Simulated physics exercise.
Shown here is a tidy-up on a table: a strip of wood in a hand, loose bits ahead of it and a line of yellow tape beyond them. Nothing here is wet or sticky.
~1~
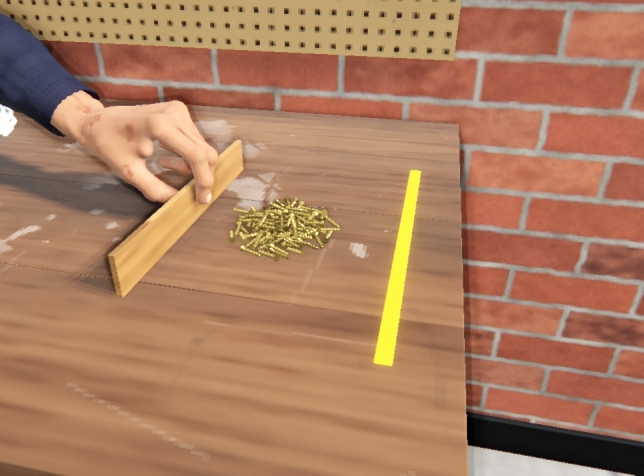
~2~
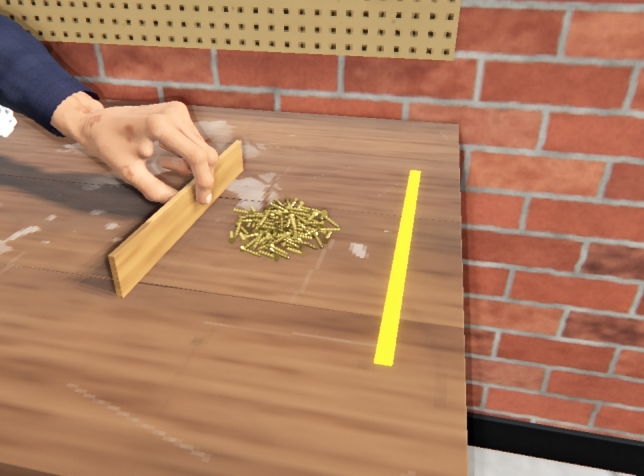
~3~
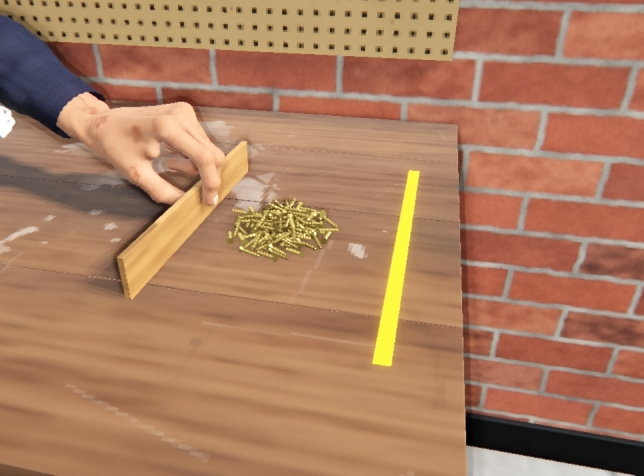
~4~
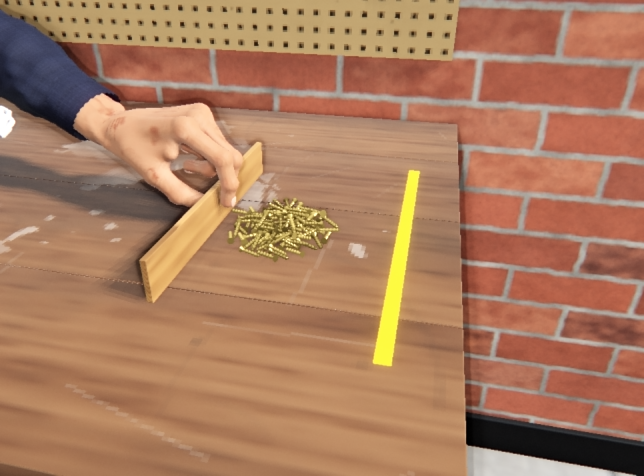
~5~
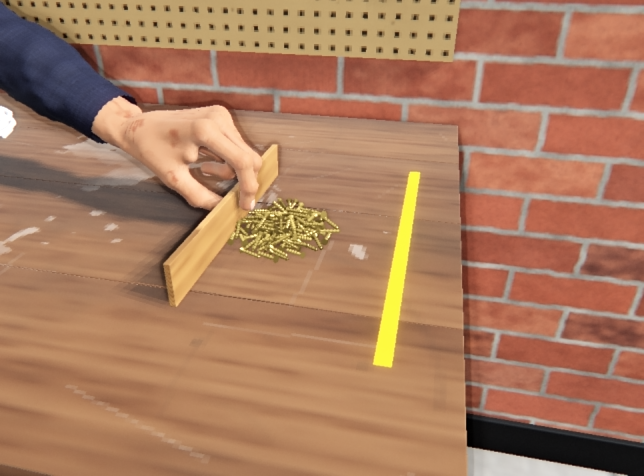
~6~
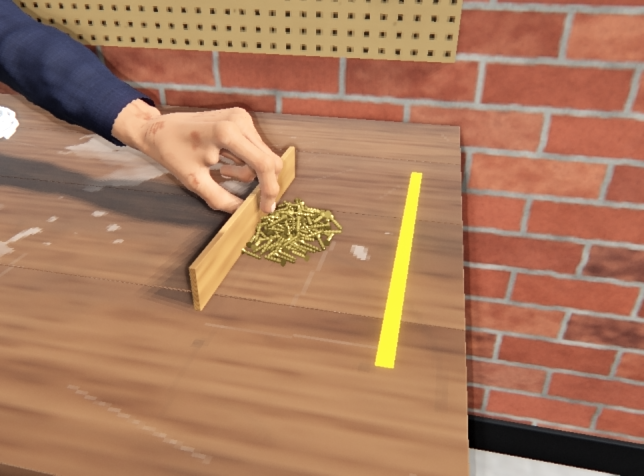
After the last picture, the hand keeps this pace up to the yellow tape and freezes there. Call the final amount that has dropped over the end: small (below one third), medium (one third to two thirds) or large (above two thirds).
Small.
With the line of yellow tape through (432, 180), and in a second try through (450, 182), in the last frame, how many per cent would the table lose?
You'd get 60 % the first time and 100 % the second.
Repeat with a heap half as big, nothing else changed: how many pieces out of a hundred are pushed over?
Around 0 percent.
Shortly afterwards, strip of wood still moving, near (336, 201); heap all on the table, its front near (394, 250).
Next, strip of wood stopped at the yellow tape; heap a little over the edge.
Some moments later, strip of wood stopped at the yellow tape; heap near a quarter over the edge.
In the end, strip of wood stopped at the yellow tape; heap near a quarter over the edge.
